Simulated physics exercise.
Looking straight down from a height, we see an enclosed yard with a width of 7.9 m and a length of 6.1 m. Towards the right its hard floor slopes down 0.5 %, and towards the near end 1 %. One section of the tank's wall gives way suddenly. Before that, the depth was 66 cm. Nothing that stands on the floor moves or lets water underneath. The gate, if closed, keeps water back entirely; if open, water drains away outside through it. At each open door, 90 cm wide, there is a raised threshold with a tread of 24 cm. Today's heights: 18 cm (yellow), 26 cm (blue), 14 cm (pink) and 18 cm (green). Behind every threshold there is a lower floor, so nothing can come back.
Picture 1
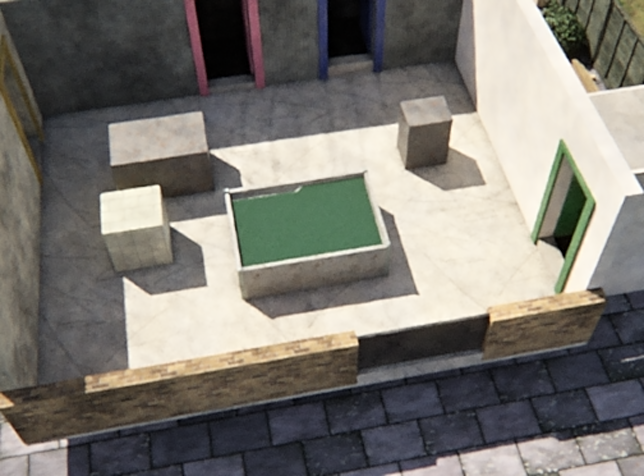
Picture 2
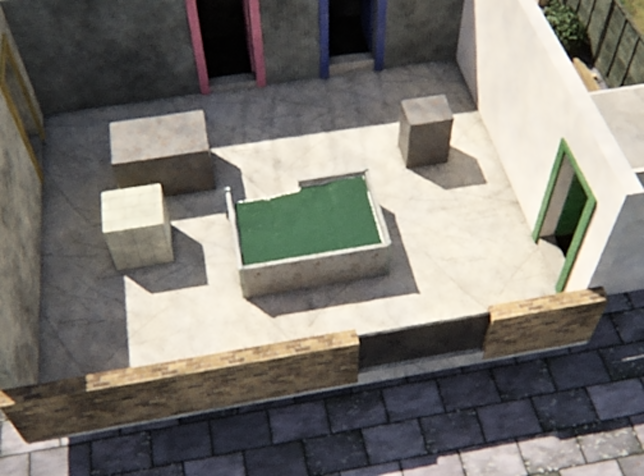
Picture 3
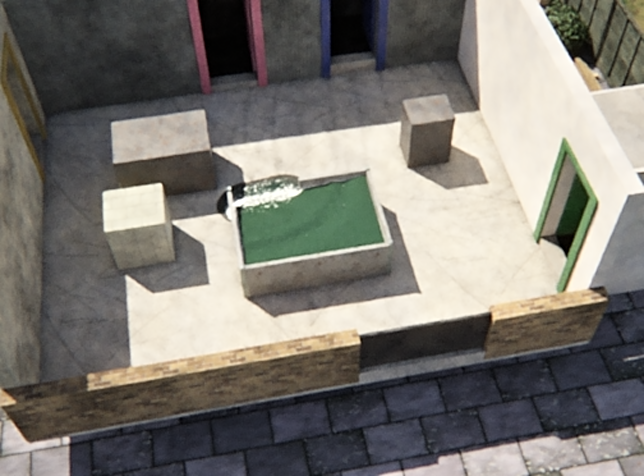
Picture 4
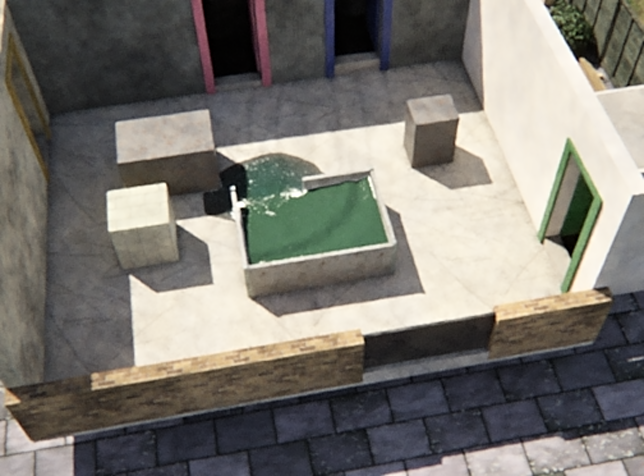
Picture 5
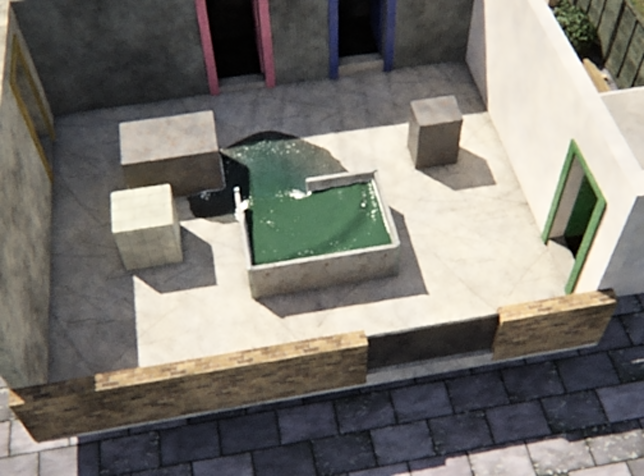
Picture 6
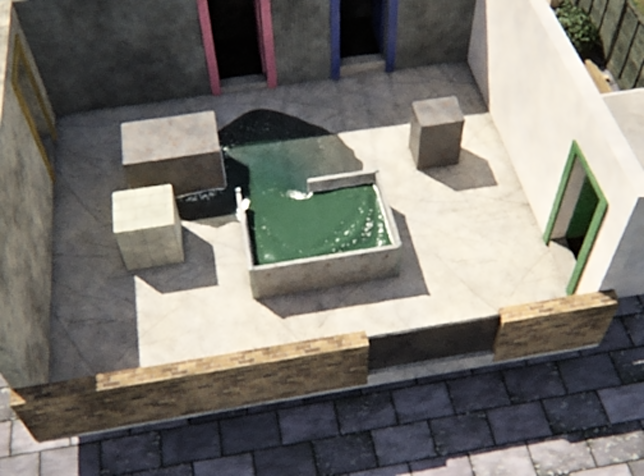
Walled yard with coloured doorways, green water pouring through a gap in a raised tank's far side and spreading across the pale floor.
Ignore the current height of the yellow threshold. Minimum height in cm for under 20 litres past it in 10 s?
Approx. 6.5 cm.
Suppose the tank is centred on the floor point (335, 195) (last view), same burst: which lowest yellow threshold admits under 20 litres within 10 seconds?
Roughly 12.0 cm is needed.
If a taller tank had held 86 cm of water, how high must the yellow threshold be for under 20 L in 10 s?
About 8.5 cm.
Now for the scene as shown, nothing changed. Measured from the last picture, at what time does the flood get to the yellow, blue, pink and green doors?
Arrival times - yellow: 2.2 s; blue: 1.0 s; pink: 0.2 s; green: 4.5 s.
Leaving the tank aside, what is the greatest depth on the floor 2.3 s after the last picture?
Up to some 24 centimetres, I'd say.
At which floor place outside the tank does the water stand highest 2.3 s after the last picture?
Check close to (251, 101).
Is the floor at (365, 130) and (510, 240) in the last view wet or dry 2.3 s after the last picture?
Note: Point one reached; point two not yet reached.
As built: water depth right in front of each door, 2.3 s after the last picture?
Depth (cm): Yellow 6 / blue 11 / pink 24 / green 0.
Then, 0.7 s after the last picture water covers 20 % of the floor, deepest (34 cm) near (271, 211); it has not reached the yellow door.
Then, 2.3 s after the last picture water covers 35 % of the floor, deepest (24 cm) near (251, 101); 6 cm at the yellow door, 0 litres in over its 18 cm threshold.
Then, 9.3 s after the last picture water covers 90 % of the floor, deepest (10 cm) near (301, 371); 5 cm at the yellow door, 0 litres in over its 18 cm threshold.
At the yellow door as built, the water peaked near 10 cm, 3.1 s after the last picture.
With a threshold of 5 cm, 40 litres would have come in within the 10 s; with 7 cm, 13 litres. So under 20 litres takes about 6.5 cm.
